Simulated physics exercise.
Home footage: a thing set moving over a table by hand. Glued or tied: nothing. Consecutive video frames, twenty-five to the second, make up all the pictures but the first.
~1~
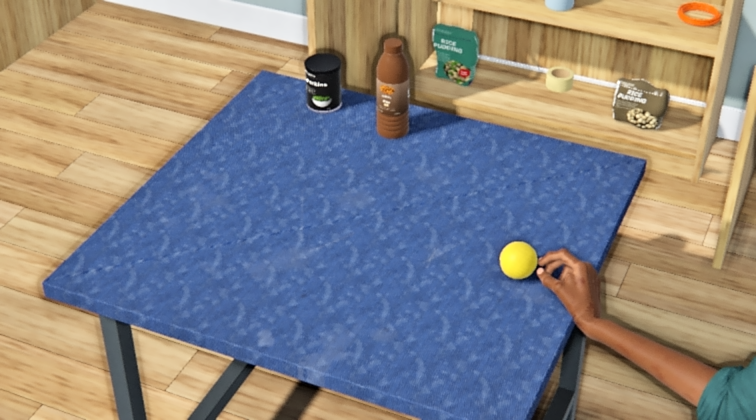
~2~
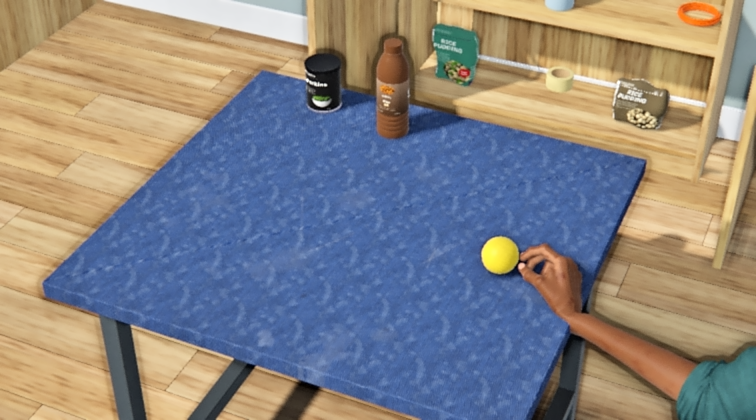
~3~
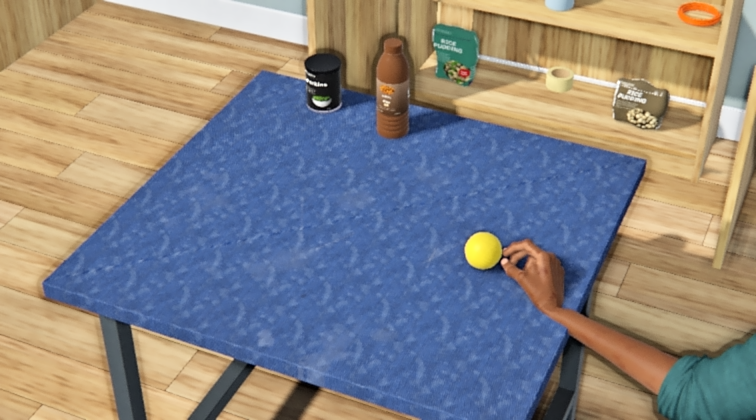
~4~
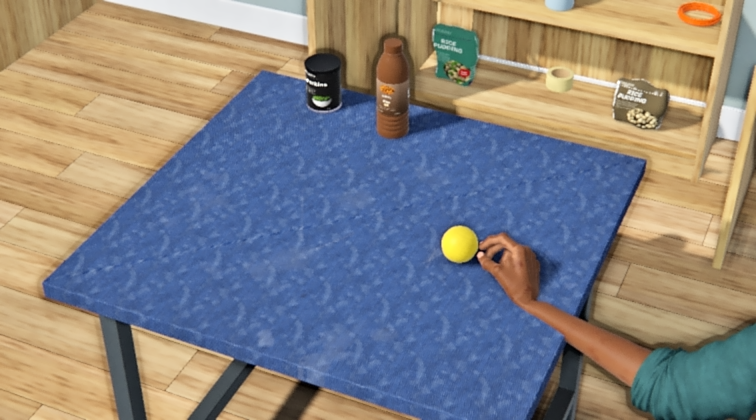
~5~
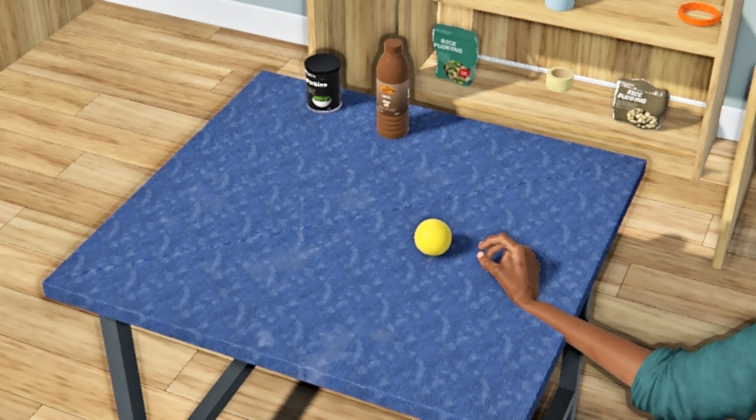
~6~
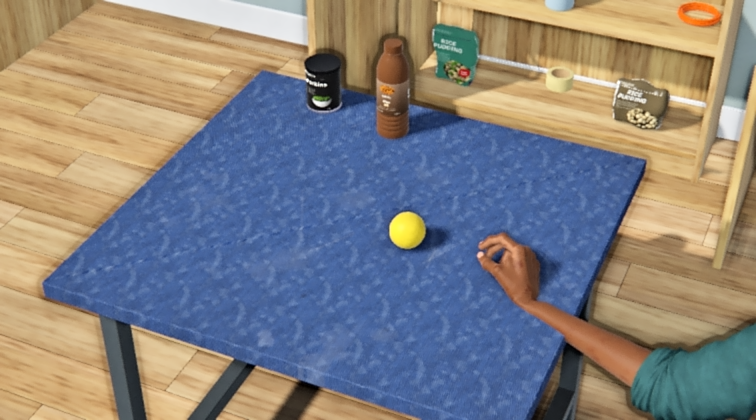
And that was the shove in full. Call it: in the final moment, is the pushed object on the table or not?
It is not on the table.
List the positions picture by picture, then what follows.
The first frame shows under the hand; yellow lemon (519, 260).
The second frame shows under the hand; yellow lemon (500, 255).
The third frame shows under the hand; yellow lemon (484, 251).
The fourth frame shows yellow lemon (460, 244).
The fifth frame shows yellow lemon (433, 237) shifted about its own width.
The sixth frame shows yellow lemon (408, 230) shifted about its own width.
Then, 0.20 s on from there, yellow lemon shifted well along near (287, 198).
Then, 0.40 s on from there, yellow lemon shifted well along near (182, 169).
Then, 0.70 s on from there, yellow lemon now off the table.
Then, 0.90 s on from there, things are still on the move.
In the end, off the table, yellow lemon.
